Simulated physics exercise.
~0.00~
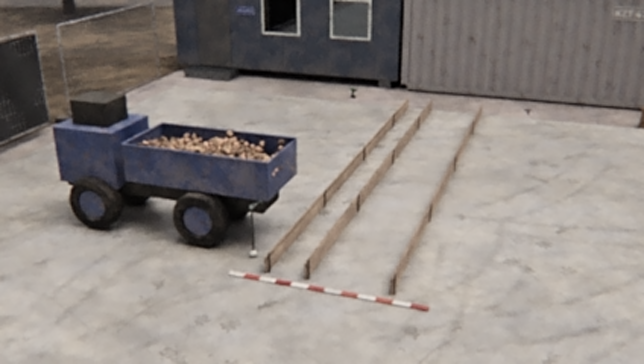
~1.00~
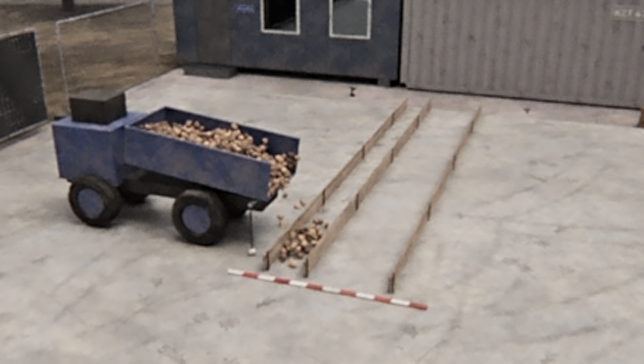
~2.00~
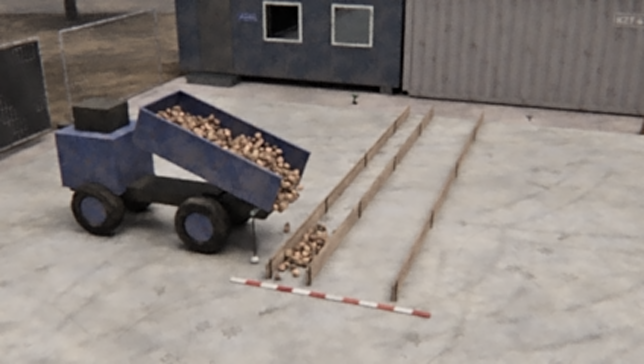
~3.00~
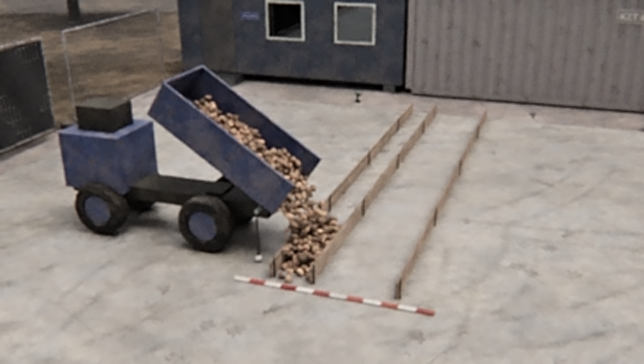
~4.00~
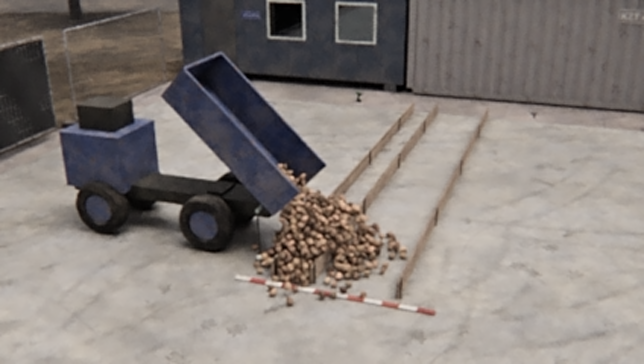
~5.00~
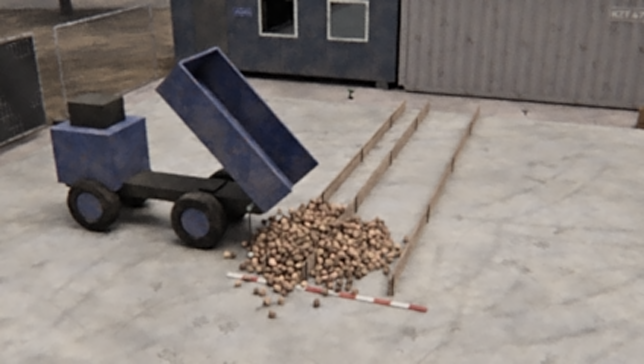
At the start, a blue tipper truck loaded with brown stones stands on pale concrete beside three long planks, with a red and white striped staff lying across their near ends. The truck's body begins to tilt, and a few stones spill between the first two planks. As the body rises more steeply, the load slides down and pours out in a thickening stream. The heap swells over the nearest planks and spreads across the staff. Finally the body stands steeply raised and empty, with a broad pile beneath its lower edge reaching toward the farthest plank and a few stray stones lying in front.
